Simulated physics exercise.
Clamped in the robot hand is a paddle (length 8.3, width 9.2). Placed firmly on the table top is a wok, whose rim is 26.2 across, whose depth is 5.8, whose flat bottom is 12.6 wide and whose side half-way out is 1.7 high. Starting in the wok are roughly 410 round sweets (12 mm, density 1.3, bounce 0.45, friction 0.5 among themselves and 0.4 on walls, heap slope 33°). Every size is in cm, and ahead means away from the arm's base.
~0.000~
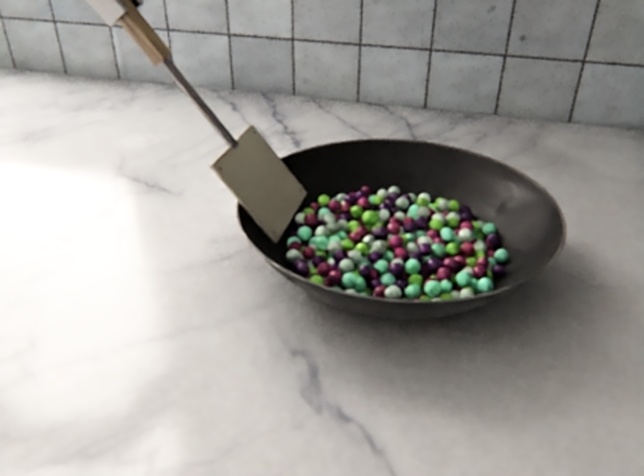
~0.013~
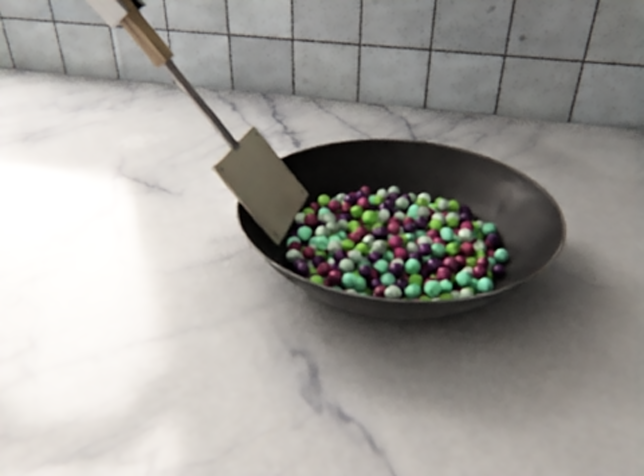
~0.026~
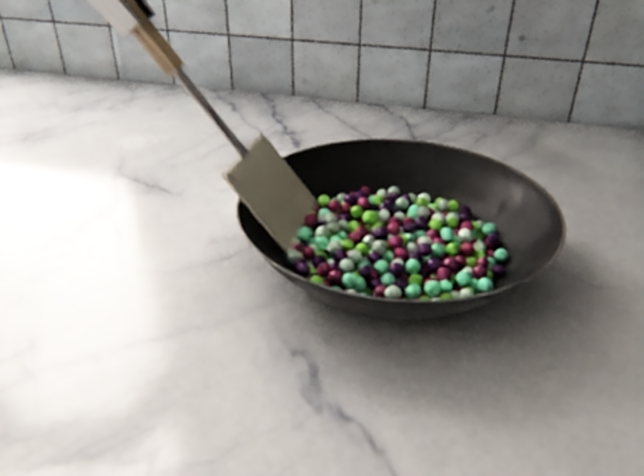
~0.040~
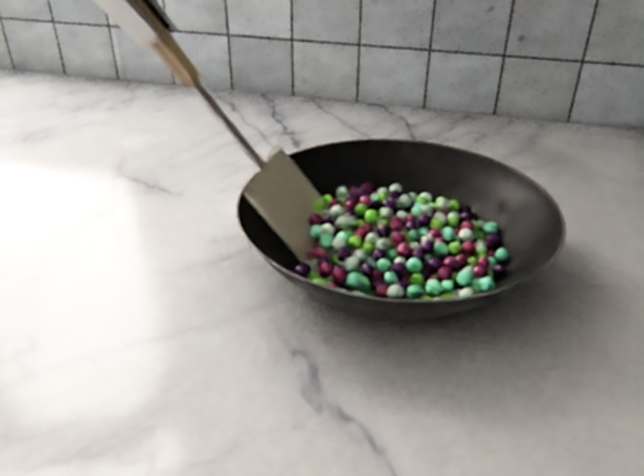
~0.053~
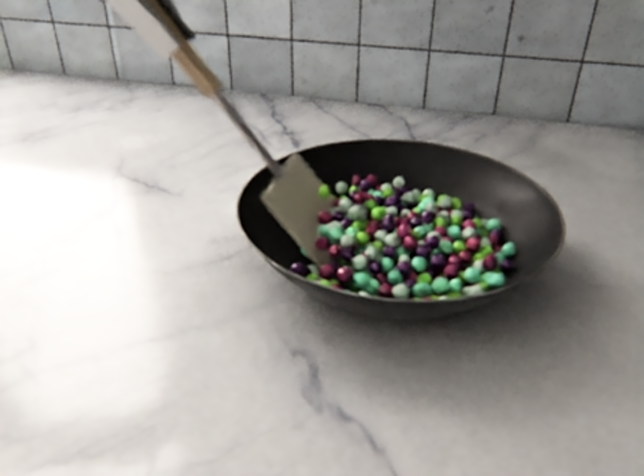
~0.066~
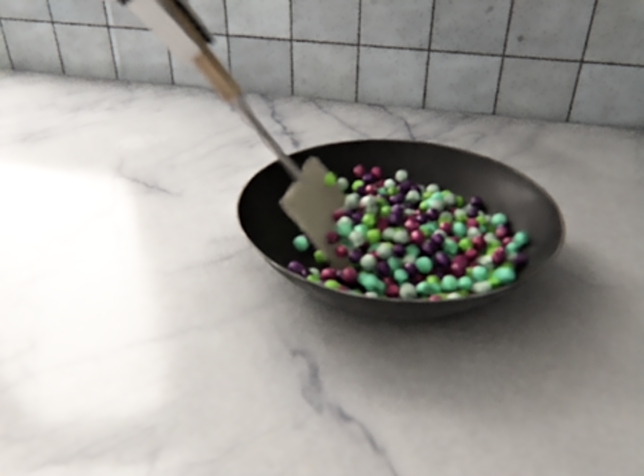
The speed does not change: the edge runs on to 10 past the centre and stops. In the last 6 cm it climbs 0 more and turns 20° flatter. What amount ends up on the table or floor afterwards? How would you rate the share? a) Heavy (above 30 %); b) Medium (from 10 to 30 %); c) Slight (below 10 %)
(a) Heavy (above 30 %).
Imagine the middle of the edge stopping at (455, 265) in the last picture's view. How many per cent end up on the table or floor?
The share ending on the table or floor is about 5 per cent.
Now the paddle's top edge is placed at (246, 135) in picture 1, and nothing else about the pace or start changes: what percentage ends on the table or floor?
Roughly 55 percent ends on the table or floor.
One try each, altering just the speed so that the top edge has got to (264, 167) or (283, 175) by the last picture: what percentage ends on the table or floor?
Respectively, some 25 and 50 per cent.
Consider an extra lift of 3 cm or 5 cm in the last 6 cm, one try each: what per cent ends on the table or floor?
It works out to some 50 per cent for the first setting and some 45 per cent for the second.
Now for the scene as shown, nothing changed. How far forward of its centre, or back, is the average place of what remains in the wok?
Ahead, by around 2.5 cm.
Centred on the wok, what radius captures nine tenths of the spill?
About 55 cm from the centre.
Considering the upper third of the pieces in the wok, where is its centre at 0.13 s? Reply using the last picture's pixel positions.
Near (463, 226).
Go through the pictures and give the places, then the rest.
The paddle top edge at (232, 143), sloping 51°; upper third of the load around (396, 236), from x 295 to 500, top at y 190; 414 in the wok, in the first picture.
The paddle top edge at (234, 145), sloping 51°; upper third of the load around (396, 236), from x 295 to 500, top at y 190, in the second picture.
The paddle top edge at (244, 153), sloping 51°; upper third of the load around (397, 236), from x 295 to 500, top at y 190, in the third picture.
The paddle top edge at (261, 165), sloping 51°; upper third of the load around (395, 235), from x 300 to 500, top at y 190, in the fourth picture.
The paddle top edge at (280, 174), sloping 51°; upper third of the load around (397, 234), from x 300 to 510, top at y 180, in the fifth picture.
The paddle top edge at (299, 178), sloping 51°; upper third of the load around (403, 235), from x 295 to 520, top at y 170; 414 in the wok, in the sixth picture.
After 0.10 s, sloping 51°, highest piece 8 above the table; 414 in the wok.
After 0.13 s, sloping 46°, highest piece 9 above the table; 412 in the wok, 2 on the blade or in flight.
After 0.35 s, sloping 31°, highest piece 15 above the table; 184 in the wok, 58 on the table or floor, 172 on the blade or in flight.
After 1.40 s, sloping 31°, highest piece 5 above the table; 230 on the table or floor, 184 in the wok.
In the end, 230 on the table or floor, 184 in the wok. That is 56 % on the table or floor.
